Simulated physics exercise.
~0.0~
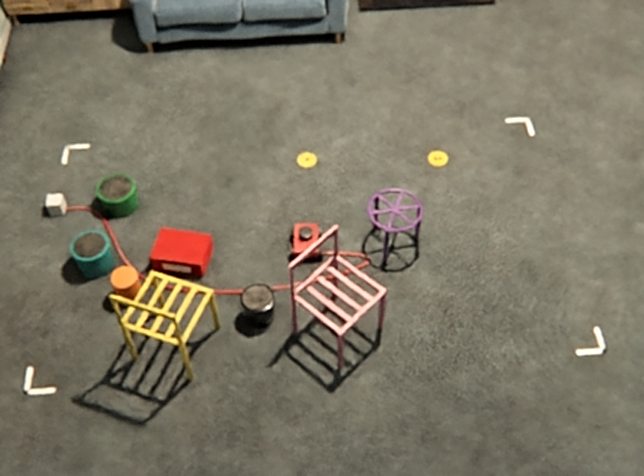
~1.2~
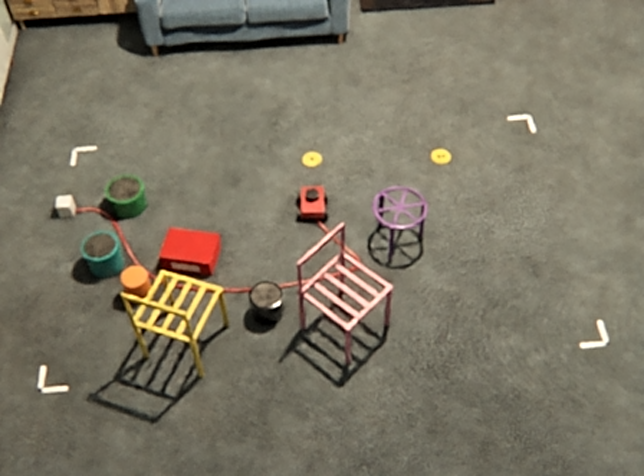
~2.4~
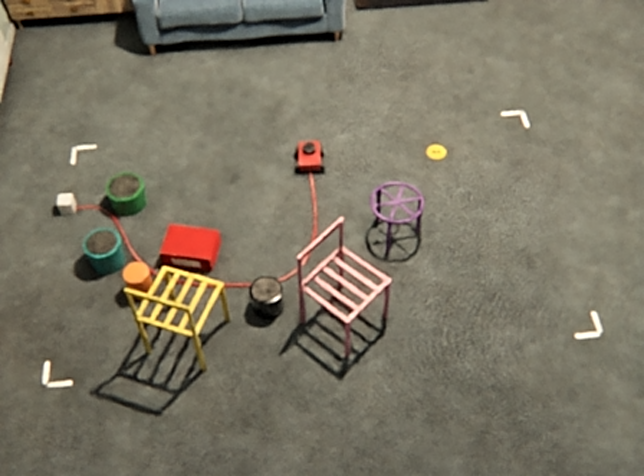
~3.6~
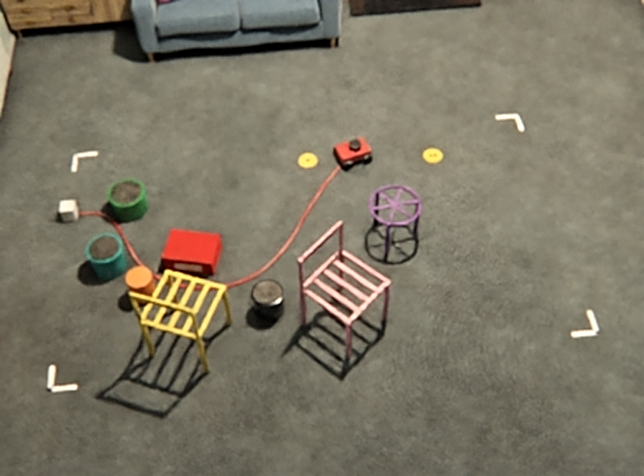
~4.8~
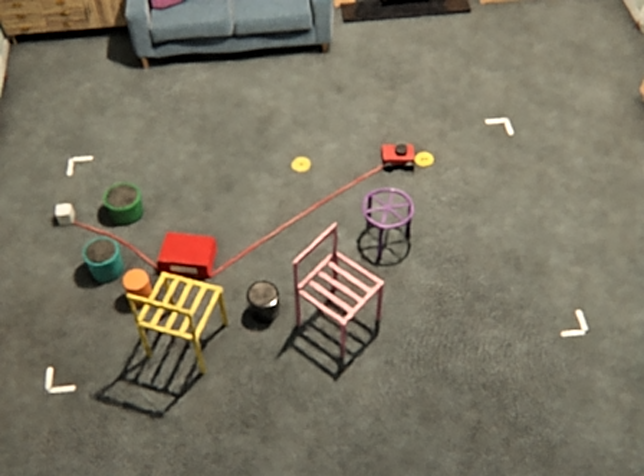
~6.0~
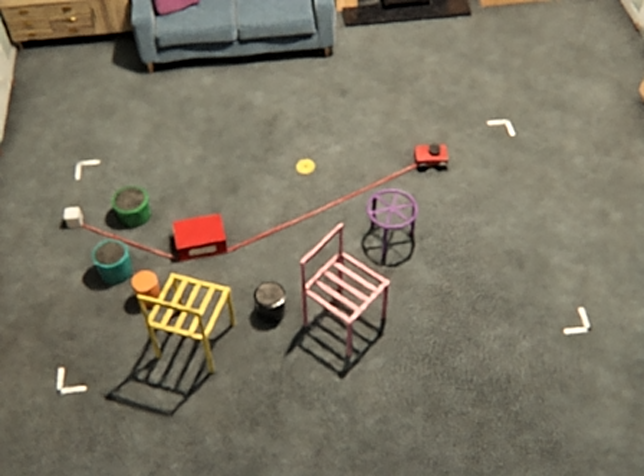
A blue sofa stands at the top of a grey floor seen from above, with a yellow chair at lower left, a pink chair near the middle and a purple stool to its right. Green and teal pots, an orange tub, a red box and a black pot stand around the left and centre. A small red cart, trailing a red lead from a white block at far left, drives up to the first yellow mark. It turns right and heads to the second, the lead sweeping up and straightening. The taut lead shifts the red box slightly upward, and the cart ends at the second mark.
